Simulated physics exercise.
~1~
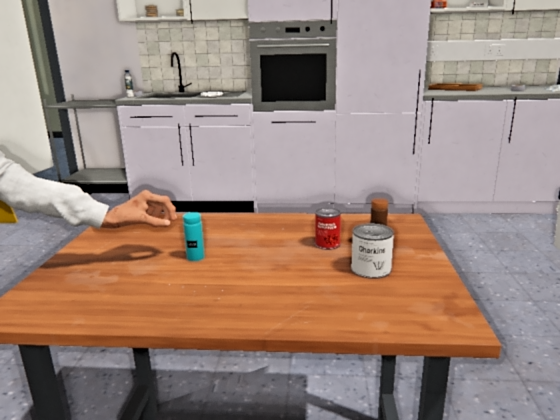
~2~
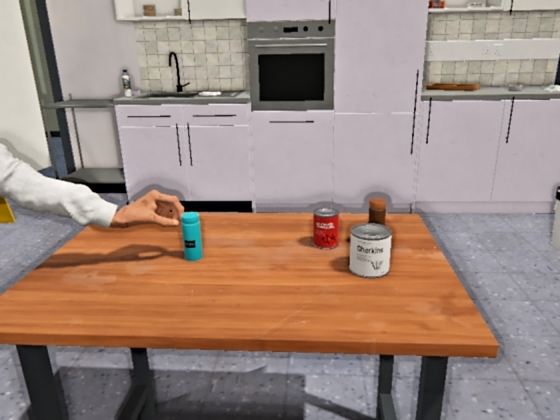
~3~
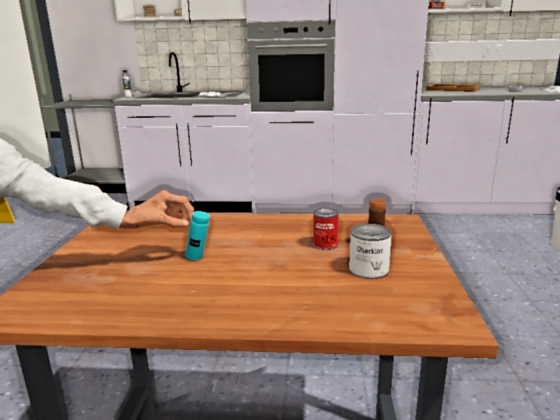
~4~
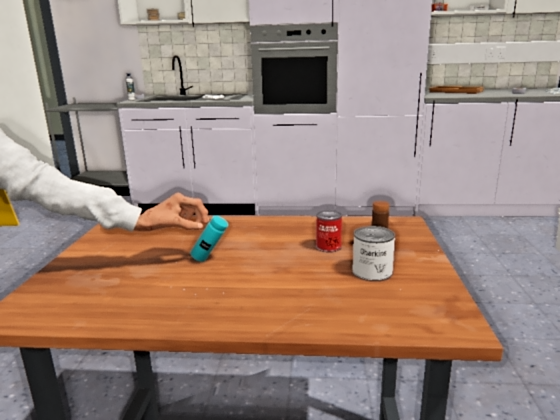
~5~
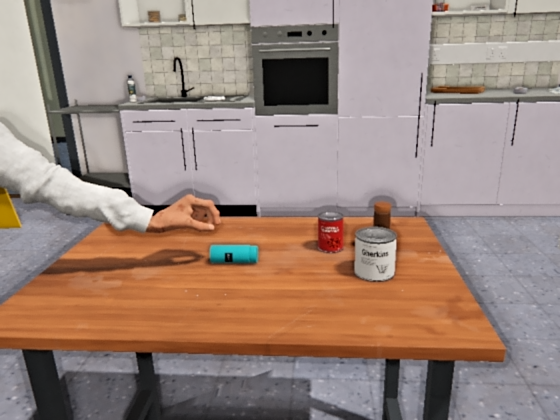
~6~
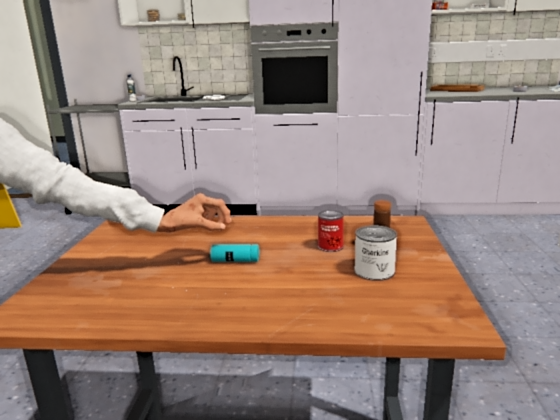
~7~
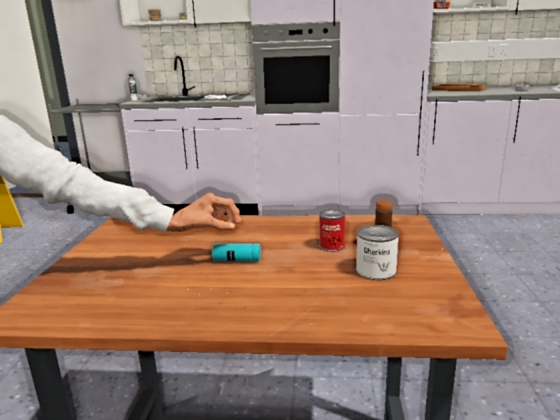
A turquoise shaker stands upright on a wooden table in a kitchen, with a hand reaching in from the left beside its top. To the right, a red tin, a brown shaker and a white tin stand grouped together. The hand pushes rightward, and the turquoise shaker begins to lean away from the fingers. It tilts further to the right, then topples onto its side. The hand carries on a little farther above it, while the shaker lies on the tabletop, and the other three items remain standing where they were.
